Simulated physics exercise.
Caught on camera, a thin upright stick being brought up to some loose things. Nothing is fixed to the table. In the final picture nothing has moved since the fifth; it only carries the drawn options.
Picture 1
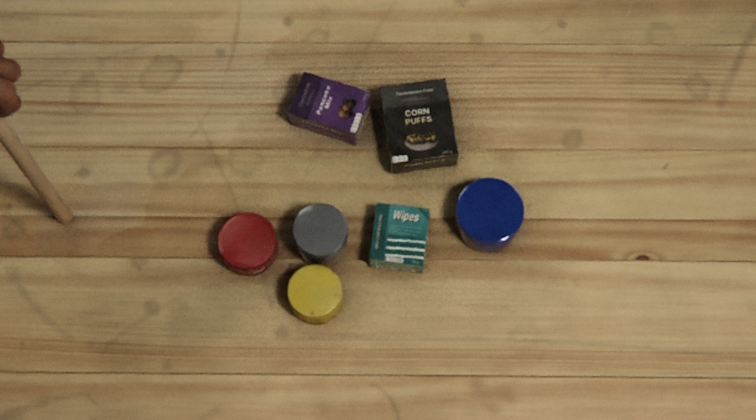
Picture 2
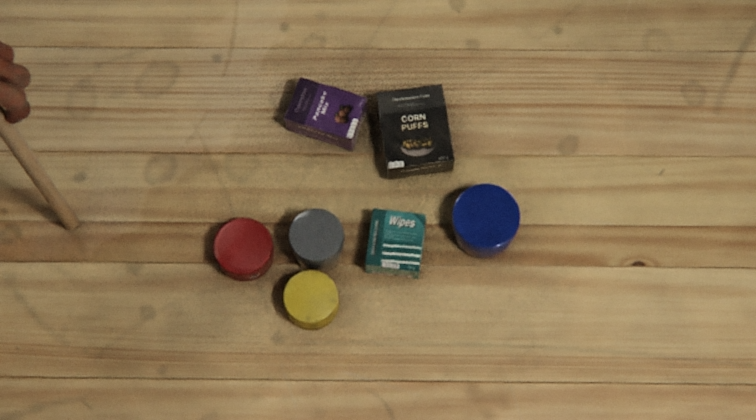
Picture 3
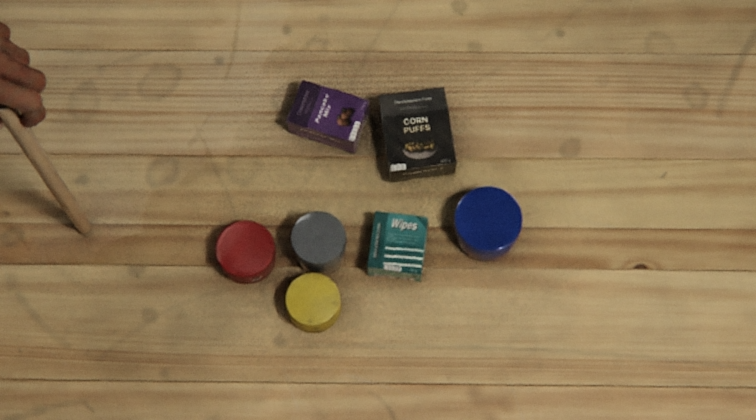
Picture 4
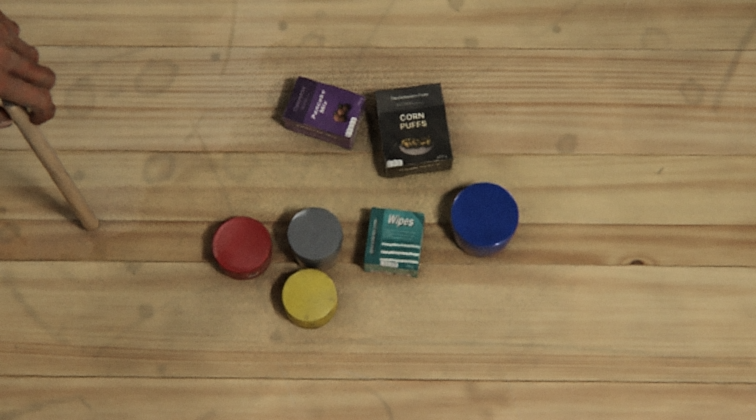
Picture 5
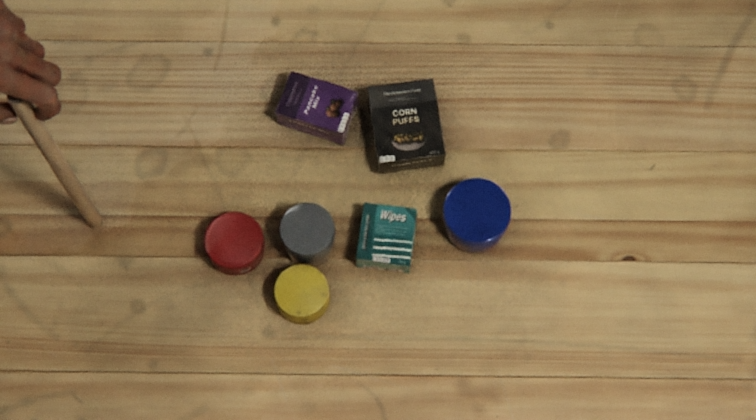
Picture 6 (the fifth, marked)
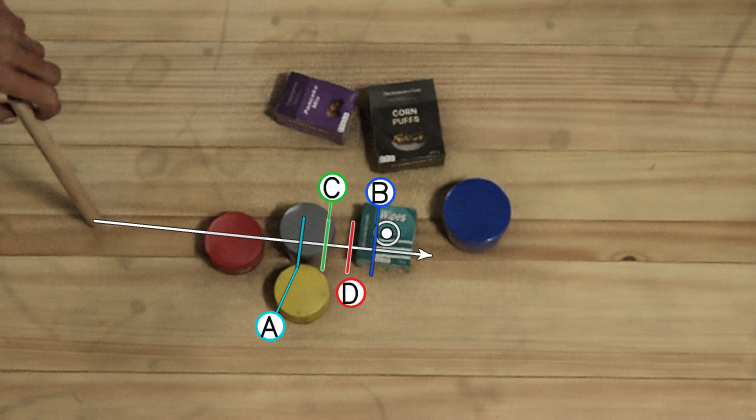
The footage shows small boxes and round, coloured containers resting on a wooden surface while a hand at the left edge moves a thin stick slightly rightward toward the red container; the objects stay in the same arrangement.
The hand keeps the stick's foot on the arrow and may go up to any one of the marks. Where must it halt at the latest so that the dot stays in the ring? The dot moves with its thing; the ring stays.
A is the last safe stop.
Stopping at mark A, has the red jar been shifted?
By then, yes.
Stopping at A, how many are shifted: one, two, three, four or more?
Three.
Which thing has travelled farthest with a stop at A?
It is the red jar.
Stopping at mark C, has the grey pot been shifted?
Yes.
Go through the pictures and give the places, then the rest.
In the first picture, turquoise box (400, 238); purple packet (330, 108); grey pot (321, 235).
In the second picture, grey pot (317, 240); red jar (244, 249).
In the third picture, black packet (417, 134); yellow tin (314, 303).
In the fourth picture, blue pot (484, 220); turquoise box (395, 242).
In the fifth picture, purple packet (318, 108); grey pot (308, 235); red jar (235, 243).
On the marked copy, A at (301, 242); B at (374, 250); C at (325, 245); D at (350, 247); the arrow from (94, 221) to (431, 255); the white dot at (386, 233).
Following A. Soon after the start, foot of the stick (170, 230).
Later, foot of the stick (246, 238); red jar (263, 263); grey pot (315, 236).
In the end, foot of the stick (301, 242); red jar (268, 271); grey pot (335, 238); the dot is still in its ring.
As for the rest, B shifts the dotted thing to (464, 250); C shifts the dotted thing to (415, 237); D shifts the dotted thing to (440, 242).
